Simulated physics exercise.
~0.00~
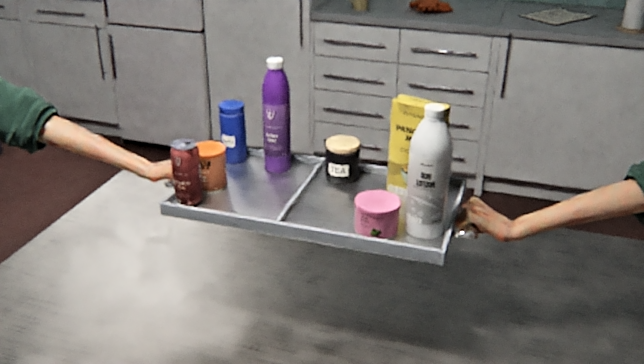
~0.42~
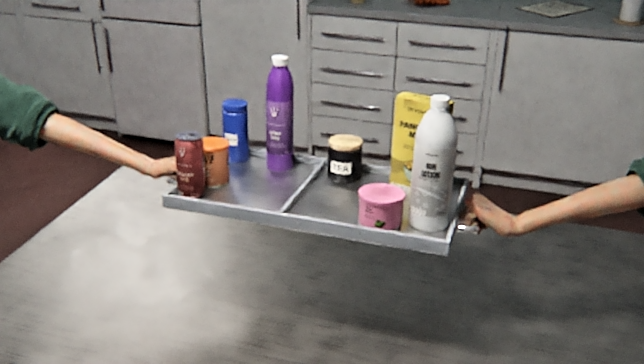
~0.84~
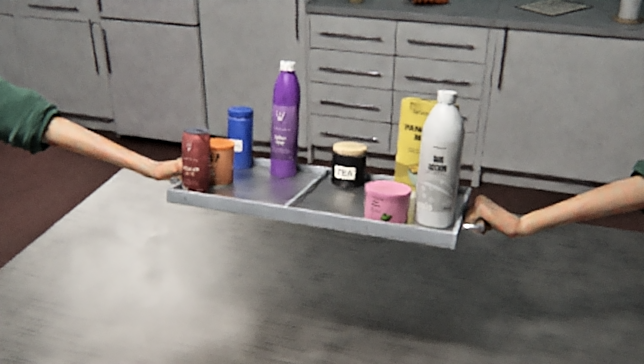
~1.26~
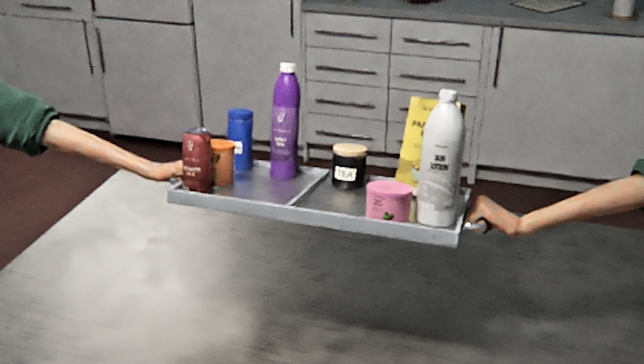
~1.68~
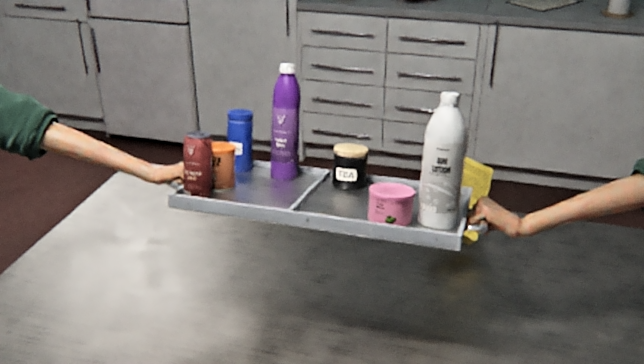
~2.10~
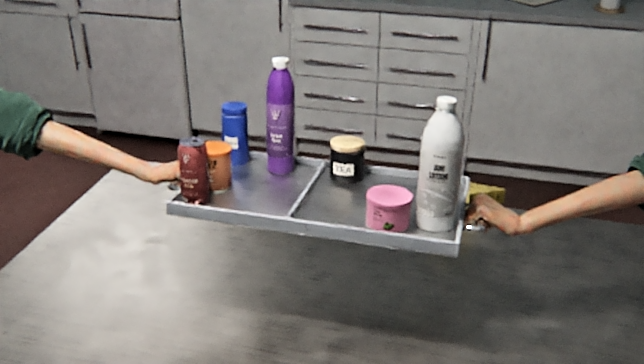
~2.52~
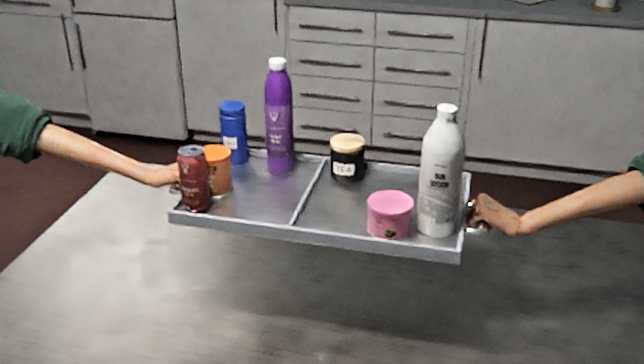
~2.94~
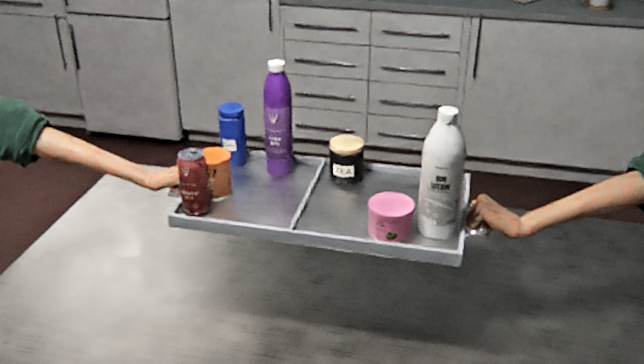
The clip shows two hands holding a divided metal tray of bottles, jars, a can and a yellow packet above a table as its far side dips. The packet tips and drops off near the right hand, then the tray levels with the other items still standing on it.
